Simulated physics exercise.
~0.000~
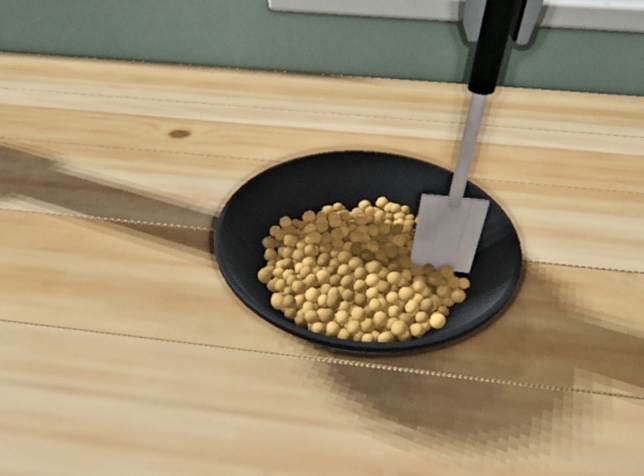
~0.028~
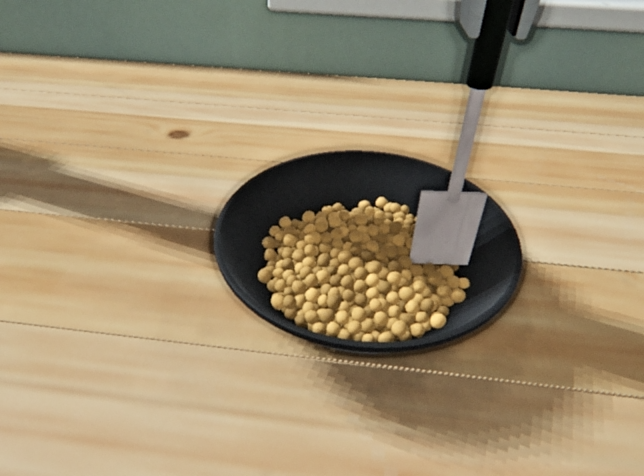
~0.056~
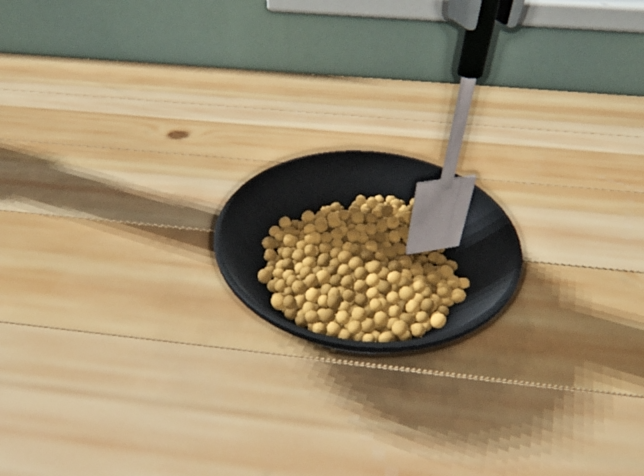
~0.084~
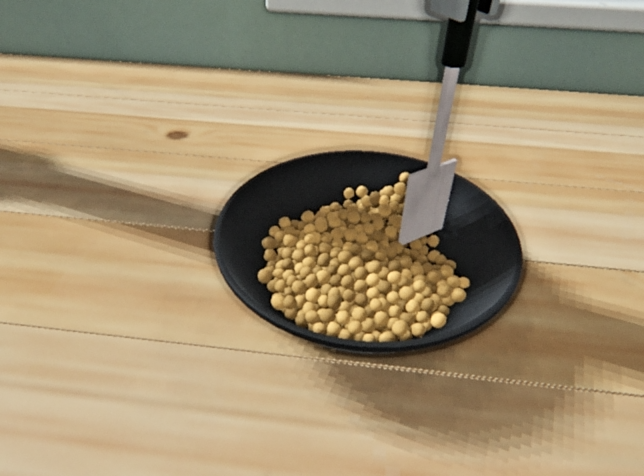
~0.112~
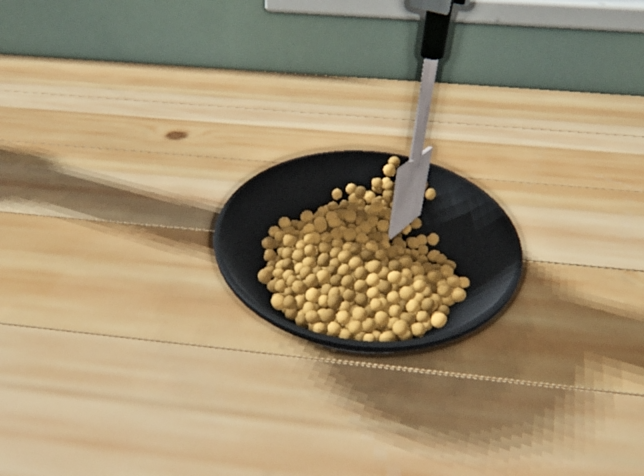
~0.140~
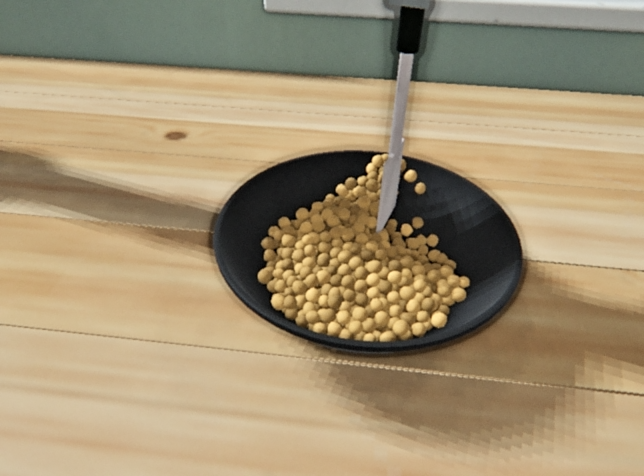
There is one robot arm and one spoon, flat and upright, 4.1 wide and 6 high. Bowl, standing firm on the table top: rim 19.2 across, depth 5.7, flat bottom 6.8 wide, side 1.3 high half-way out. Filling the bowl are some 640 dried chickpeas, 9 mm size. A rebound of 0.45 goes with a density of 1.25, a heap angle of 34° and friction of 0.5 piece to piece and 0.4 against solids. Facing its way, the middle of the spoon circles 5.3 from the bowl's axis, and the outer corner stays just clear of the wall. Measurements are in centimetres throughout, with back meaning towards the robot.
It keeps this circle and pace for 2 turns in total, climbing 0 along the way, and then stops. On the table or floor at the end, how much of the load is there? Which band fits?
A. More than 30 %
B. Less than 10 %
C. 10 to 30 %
Answer: C.
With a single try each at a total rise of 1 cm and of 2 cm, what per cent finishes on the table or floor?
Near 10 in a hundred, then near 5 in a hundred.
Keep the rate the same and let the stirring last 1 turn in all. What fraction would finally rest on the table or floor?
Roughly 10 per cent would end up there.
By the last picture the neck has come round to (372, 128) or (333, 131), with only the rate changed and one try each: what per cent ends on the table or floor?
Some 30 and 40 per cent respectively.
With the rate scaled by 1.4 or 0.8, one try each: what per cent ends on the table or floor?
Roughly 35 and 15 per cent.
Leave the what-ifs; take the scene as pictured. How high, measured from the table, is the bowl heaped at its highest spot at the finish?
5.5 cm or so.
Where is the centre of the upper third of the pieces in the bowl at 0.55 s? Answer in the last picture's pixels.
About (439, 273).
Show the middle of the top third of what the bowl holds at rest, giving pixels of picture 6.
The centre sits around (401, 248) in the last picture.
After 0.55 s, 327° round, highest piece 8 above the table; 578 in the bowl, 47 on the table or floor, 14 in flight or on the tool.
After 0.97 s, 221° round, highest piece 8 above the table; 535 in the bowl, 97 on the table or floor, 7 in flight or on the tool.
After 1.38 s, 0° round, highest piece 5 above the table; 499 in the bowl, 140 on the table or floor.
After 2.08 s, 0° round, highest piece 5 above the table; 499 in the bowl, 140 on the table or floor.
In the end, 499 in the bowl, 140 on the table or floor. That is 22 % on the table or floor.
